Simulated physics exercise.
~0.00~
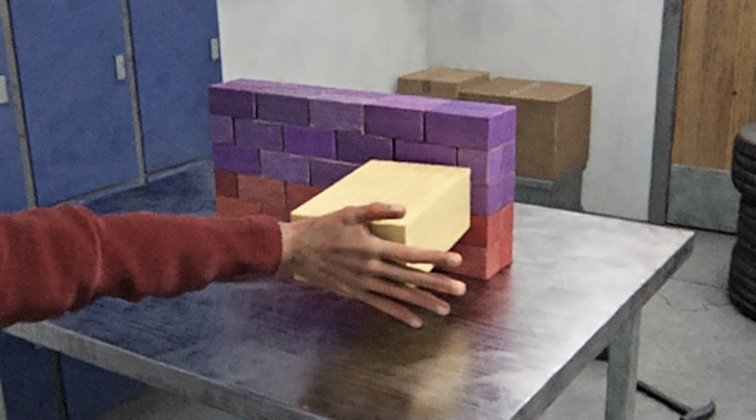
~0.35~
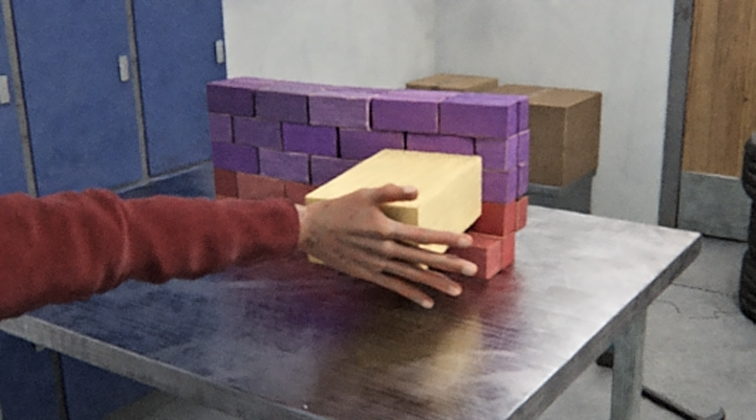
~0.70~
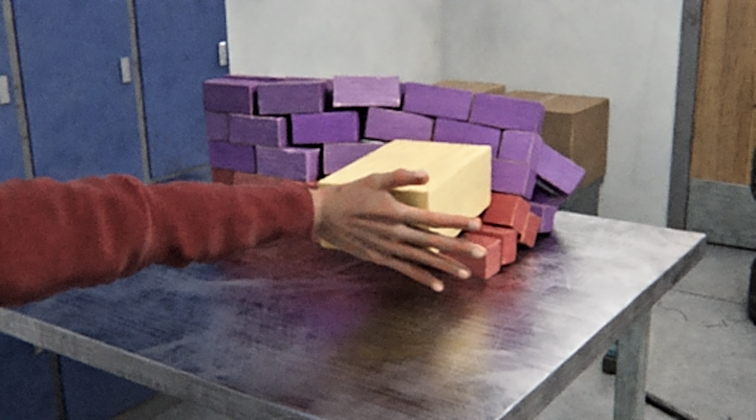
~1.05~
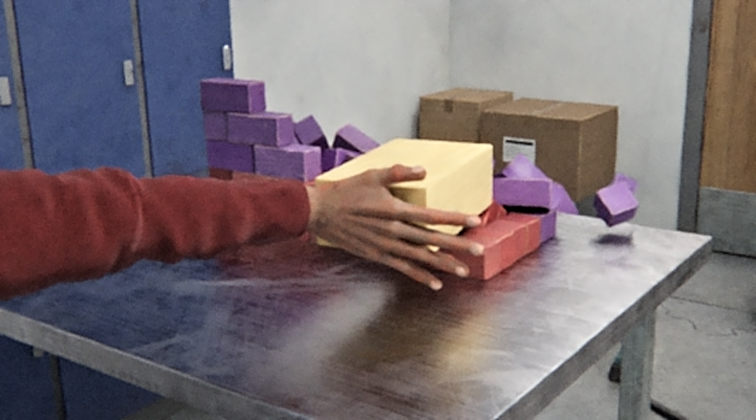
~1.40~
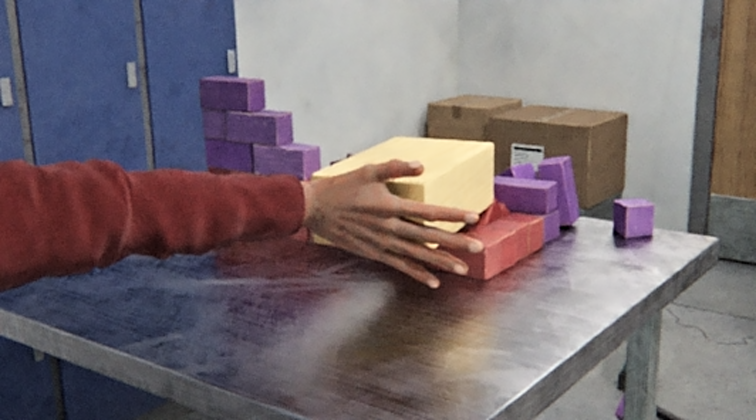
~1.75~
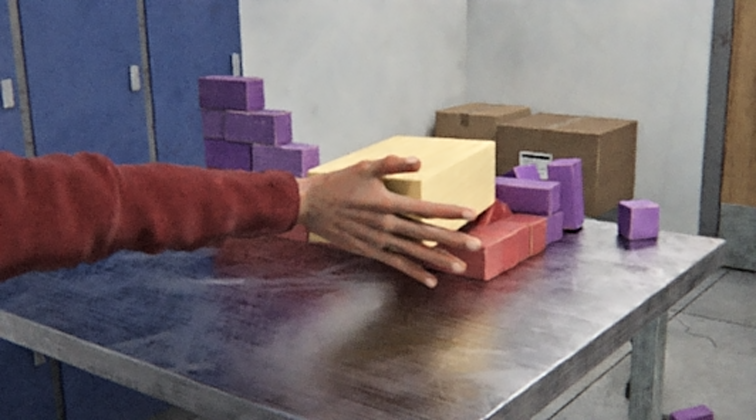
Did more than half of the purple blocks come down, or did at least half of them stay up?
More than half of the purple blocks came down. Only a small stepped stack of them was still standing at the left end.
